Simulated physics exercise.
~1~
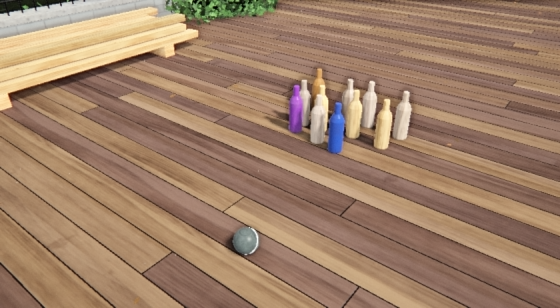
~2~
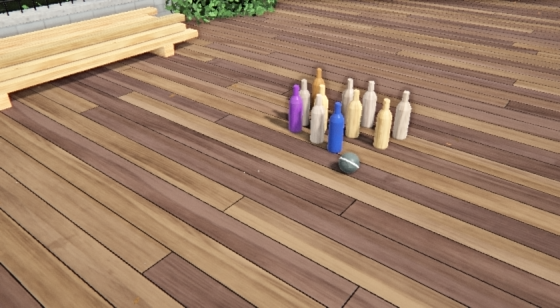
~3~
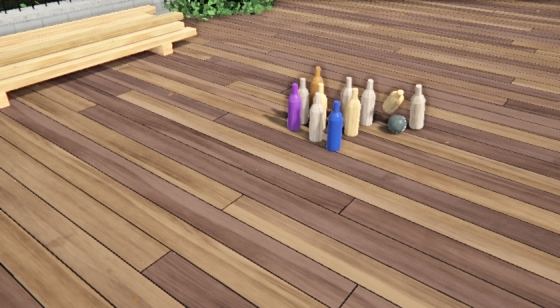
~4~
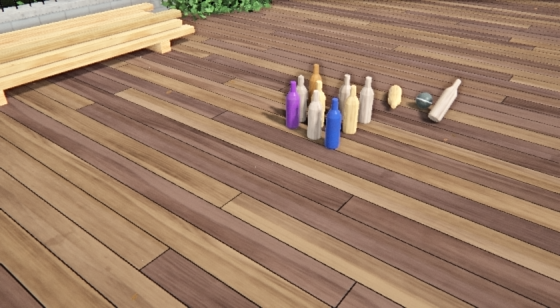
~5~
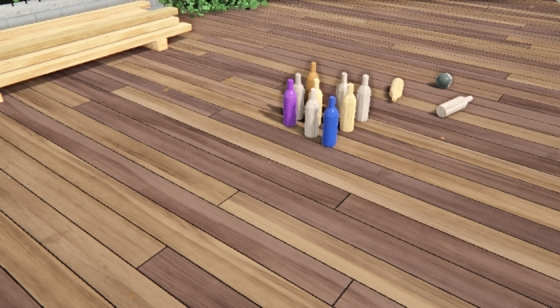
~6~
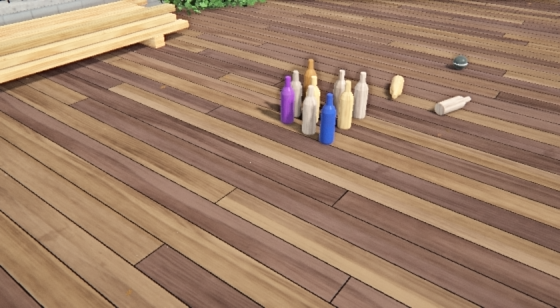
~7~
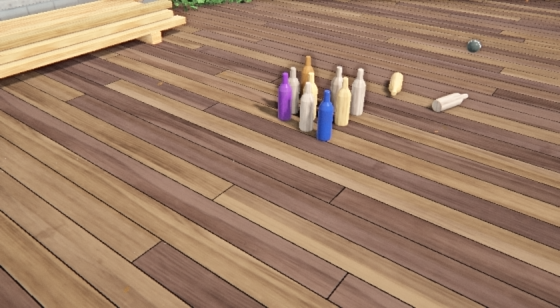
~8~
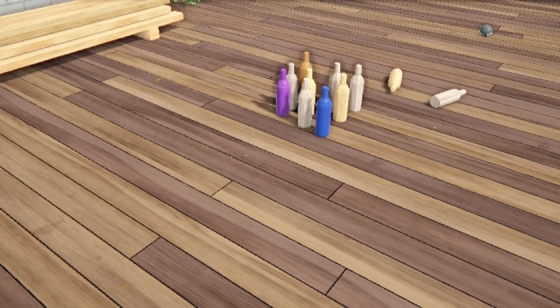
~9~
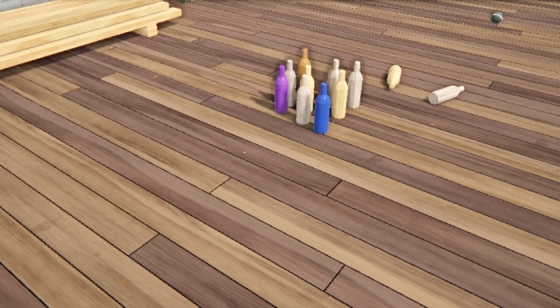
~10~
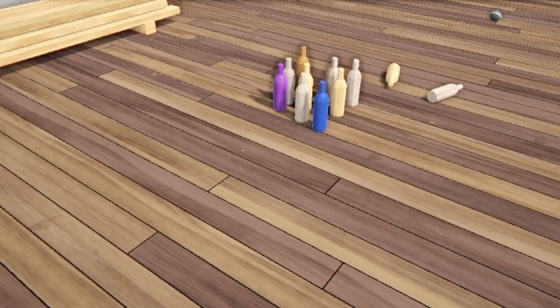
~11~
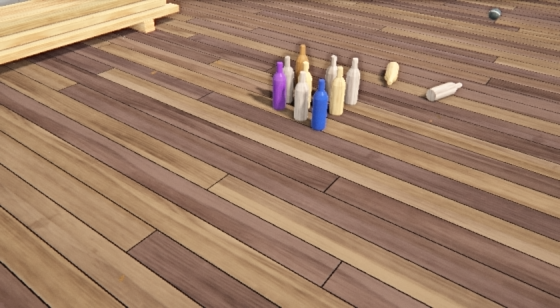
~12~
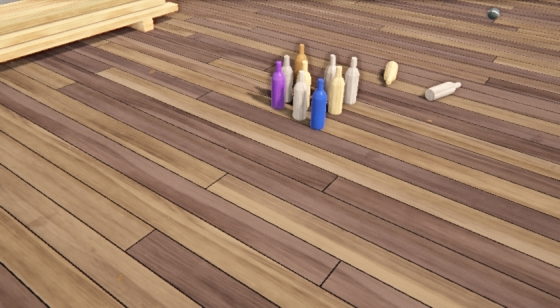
In this clip, a dark ball rolls across a wooden deck past a blue bottle-shaped skittle and knocks over two pale ones at the right of the group, then rolls away toward the upper right, leaving the blue, purple and other skittles standing.
